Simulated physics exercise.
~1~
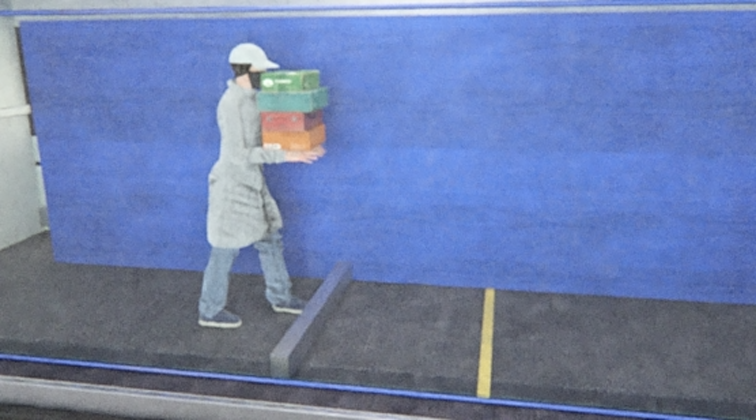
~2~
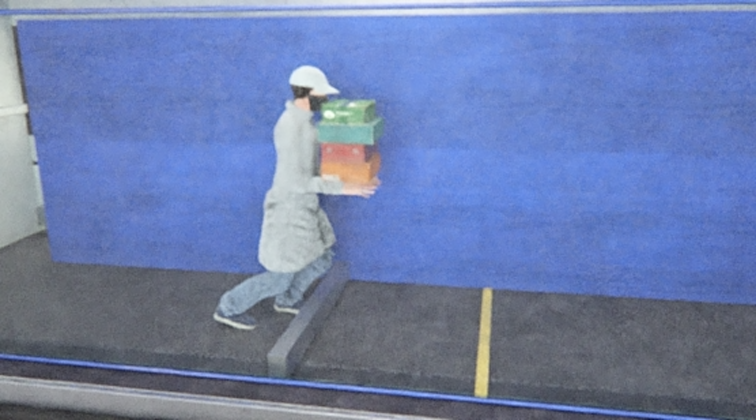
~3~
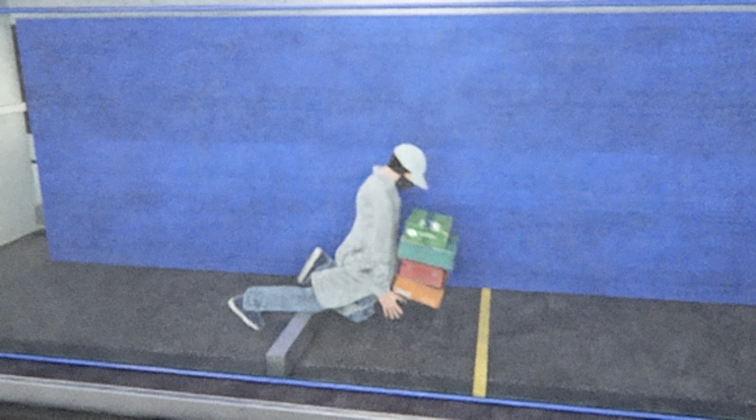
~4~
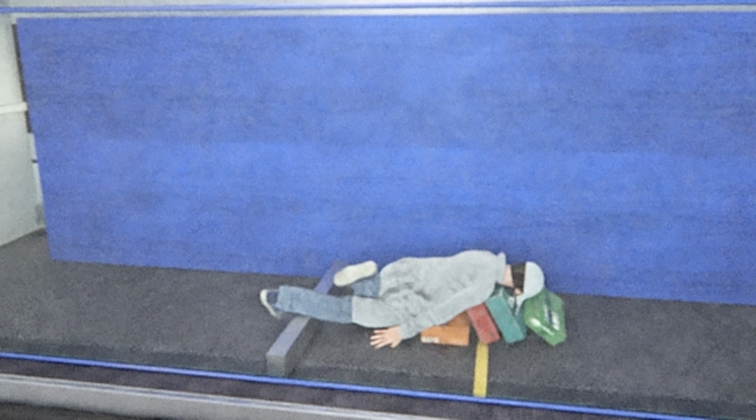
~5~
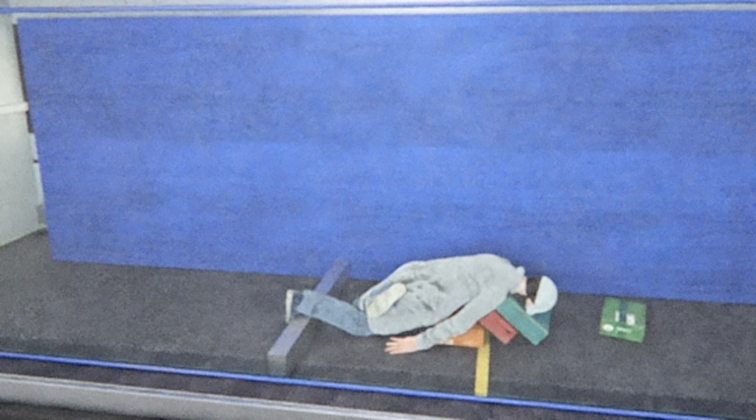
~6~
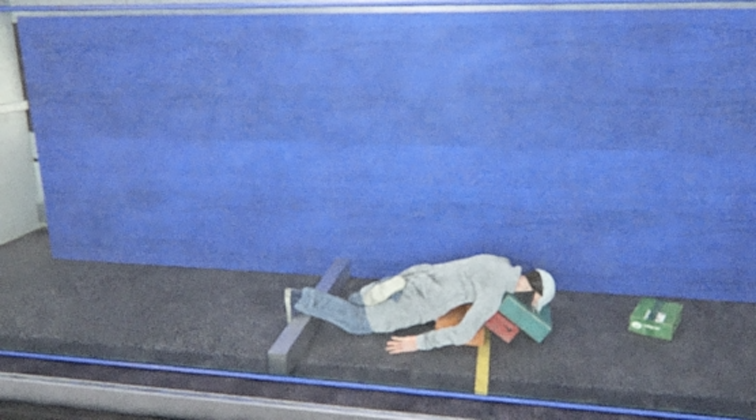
In this clip, a person in a white cap carrying four stacked boxes pitches forward to the right over a low floor rail and falls face down onto them; the green box slides farther right, and the person lies still, head beyond the yellow line.
